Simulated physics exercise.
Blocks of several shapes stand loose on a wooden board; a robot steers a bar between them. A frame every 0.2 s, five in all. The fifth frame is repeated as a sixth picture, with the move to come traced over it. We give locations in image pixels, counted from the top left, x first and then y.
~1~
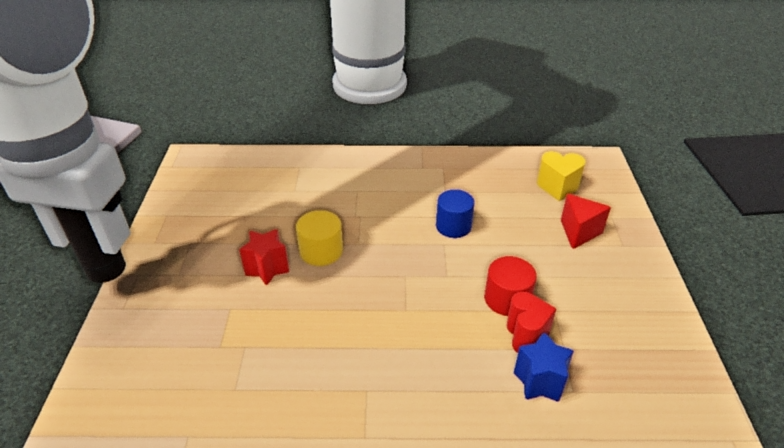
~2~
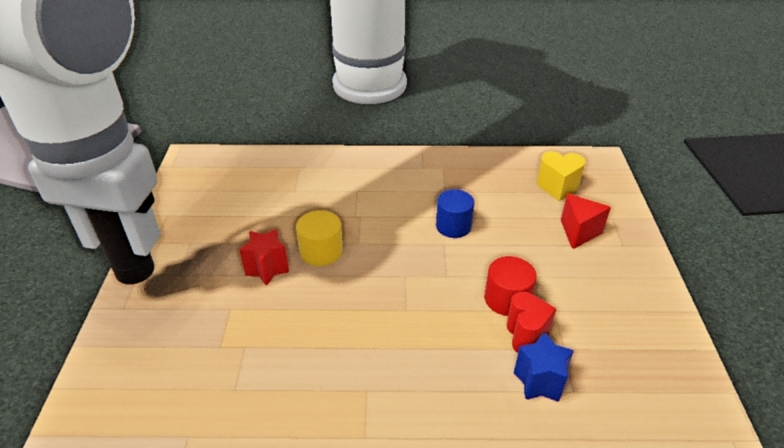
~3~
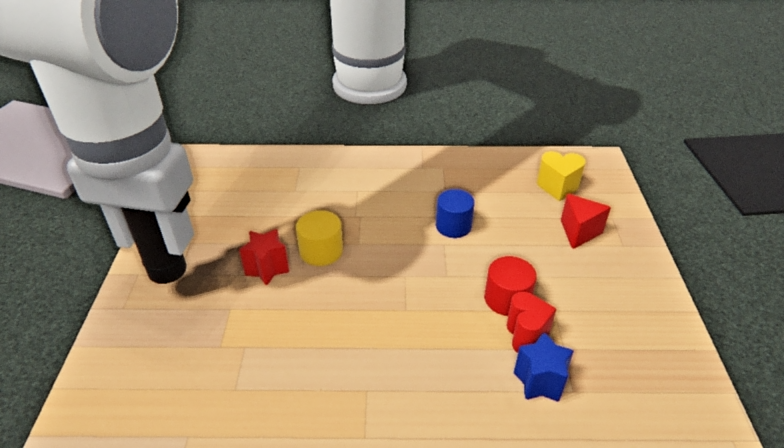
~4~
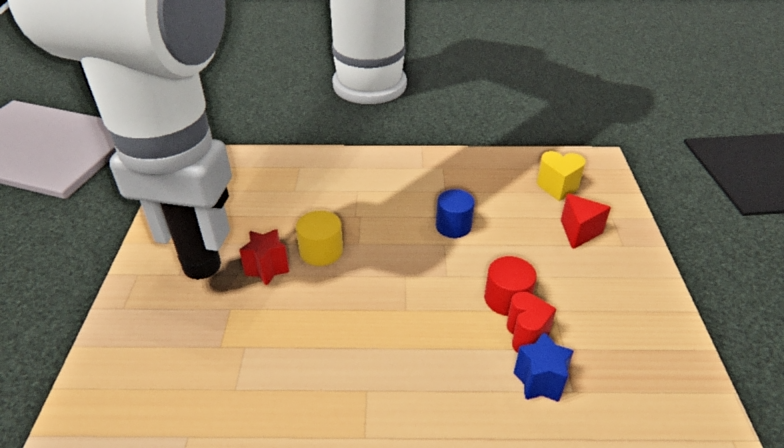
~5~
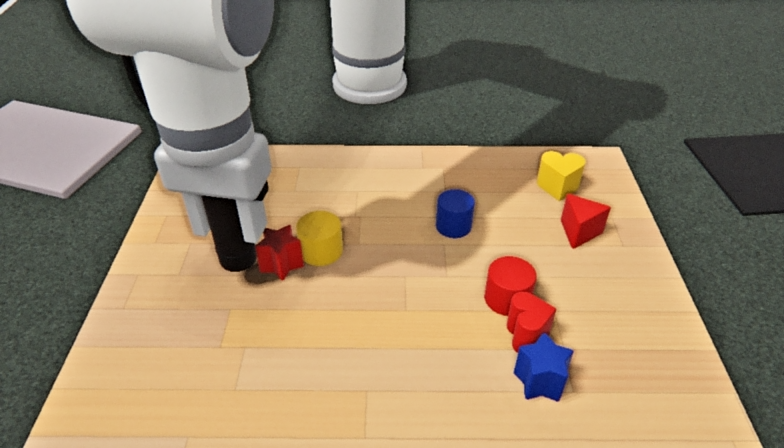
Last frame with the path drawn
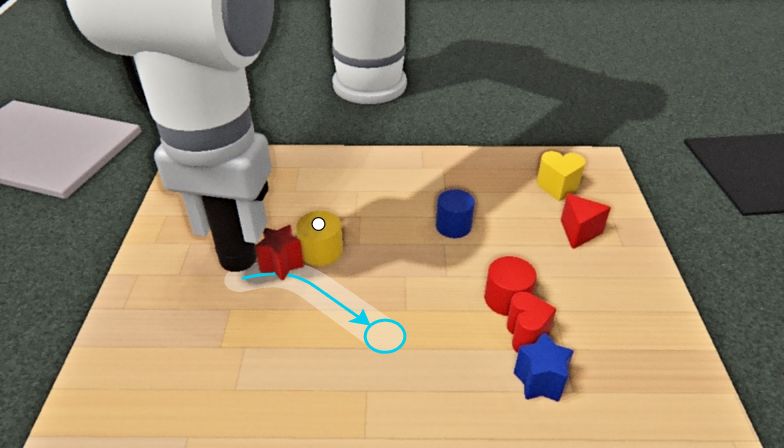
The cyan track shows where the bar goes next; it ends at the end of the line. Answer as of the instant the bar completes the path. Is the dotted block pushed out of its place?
Yes
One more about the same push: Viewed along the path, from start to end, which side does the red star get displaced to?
Seen from start to end, it moves left.
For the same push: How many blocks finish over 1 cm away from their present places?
I expect two blocks to be moved by more than 1 cm.
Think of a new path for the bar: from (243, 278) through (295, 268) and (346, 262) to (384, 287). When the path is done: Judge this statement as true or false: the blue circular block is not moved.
Verdict: True.
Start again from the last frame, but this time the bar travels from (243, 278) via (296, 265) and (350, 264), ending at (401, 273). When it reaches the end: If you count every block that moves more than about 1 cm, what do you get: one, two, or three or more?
When the path ends, I think you'll find two blocks out of place by more than 1 cm.
The drawn path runs from (243, 278) by way of (298, 278) and (341, 305) to (385, 336); the dot is on the yellow circular block.
On the path given first. One third of the way, bar at (296, 260); red star at (328, 232), turned 25° anticlockwise; yellow circular block at (353, 211).
Two thirds of the way, bar at (340, 287); red star at (336, 237), turned 55° anticlockwise; yellow circular block at (354, 210).
At the end, bar at (385, 318); red star at (336, 237), turned 55° anticlockwise; yellow circular block at (354, 210).
